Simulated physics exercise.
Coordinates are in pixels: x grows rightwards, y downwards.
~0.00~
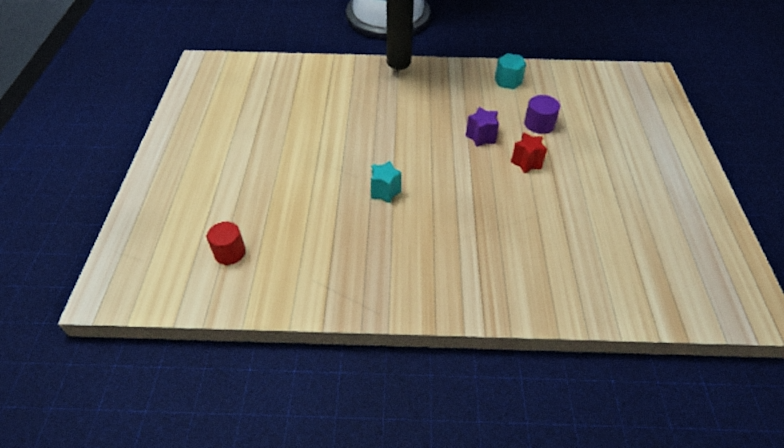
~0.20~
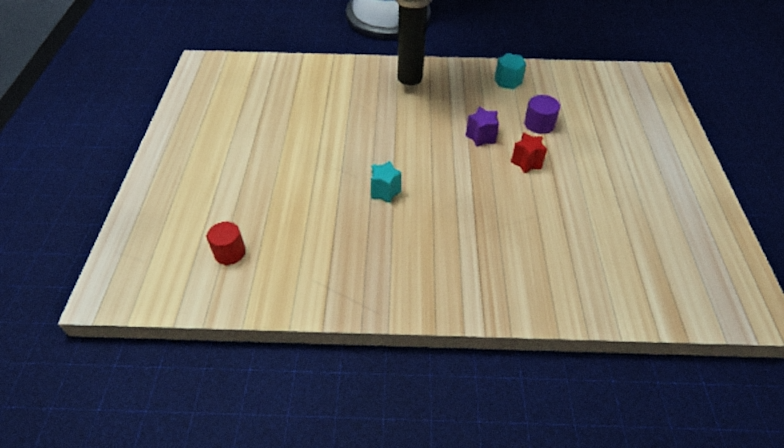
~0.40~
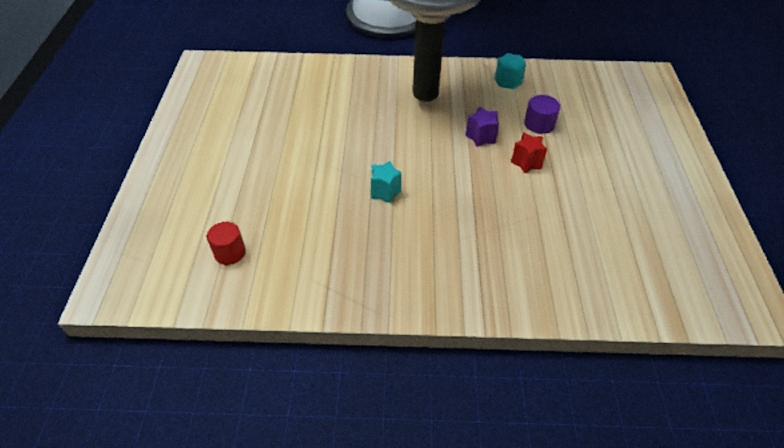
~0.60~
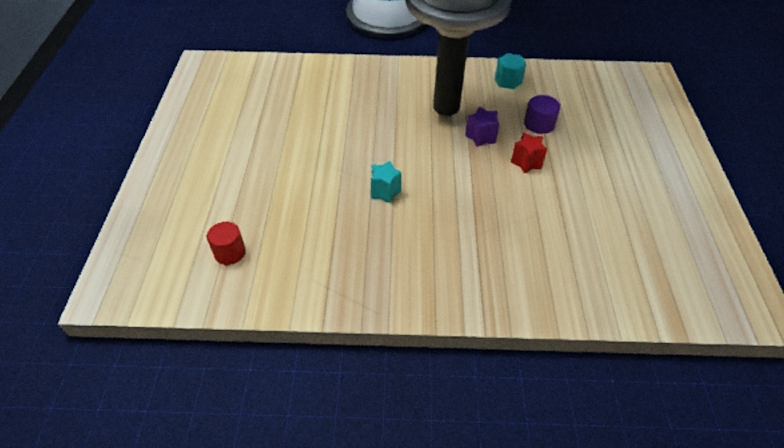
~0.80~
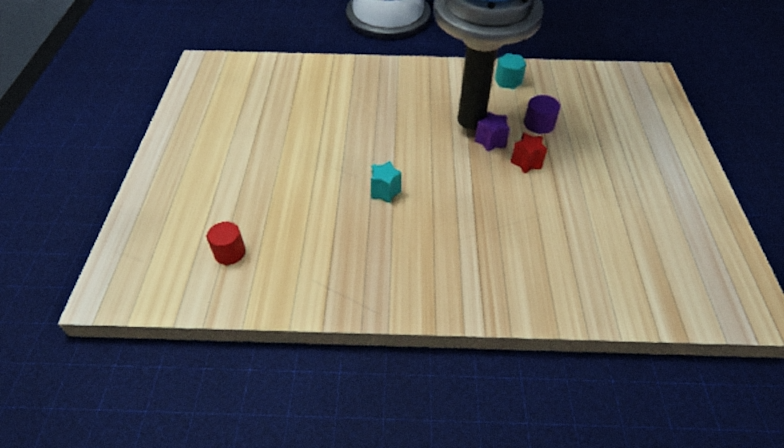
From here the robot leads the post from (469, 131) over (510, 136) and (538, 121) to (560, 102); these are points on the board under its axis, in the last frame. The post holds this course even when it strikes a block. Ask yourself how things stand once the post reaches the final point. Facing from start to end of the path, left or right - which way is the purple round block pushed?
It heads left.
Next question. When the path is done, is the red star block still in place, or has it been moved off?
Moved away.
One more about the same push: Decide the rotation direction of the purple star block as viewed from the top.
Clockwise, looking down.
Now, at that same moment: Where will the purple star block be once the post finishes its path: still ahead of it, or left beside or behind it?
Slid away.
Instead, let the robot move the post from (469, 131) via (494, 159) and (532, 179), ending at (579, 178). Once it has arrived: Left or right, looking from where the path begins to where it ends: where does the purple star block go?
Facing the way the path runs, start to end, you'll find the purple star block has shifted left.
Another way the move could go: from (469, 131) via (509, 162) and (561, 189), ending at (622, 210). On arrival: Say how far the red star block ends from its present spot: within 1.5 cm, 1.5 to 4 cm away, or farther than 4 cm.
I'd go with over 4 cm for this block.
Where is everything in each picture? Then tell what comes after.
Tip of the post at (399, 62), middles of tops, purple star block at (485, 116), turquoise hexagonal block at (512, 61), red star block at (532, 142), purple round block at (545, 104), in the first frame.
Post at (410, 78), nothing pushed, in the second frame.
Post at (426, 93), nothing pushed, in the third frame.
Post at (446, 107), nothing pushed, in the fourth frame.
Post at (471, 120), purple star block at (495, 121), turquoise hexagonal block at (512, 61), red star block at (532, 142), purple round block at (545, 104), in the fifth frame.
What follows on the original path. One third of the way, post at (514, 126); purple star block at (533, 131), turned 20° clockwise; red star block at (545, 149), turned 50° clockwise.
Two thirds of the way, post at (542, 110); purple star block at (538, 130), turned 35° clockwise; red star block at (546, 149), turned 55° clockwise; purple round block at (567, 91).
At the end, post at (563, 92); purple star block at (538, 130), turned 35° clockwise; turquoise hexagonal block unmoved; red star block at (546, 149), turned 55° clockwise; purple round block at (592, 79).
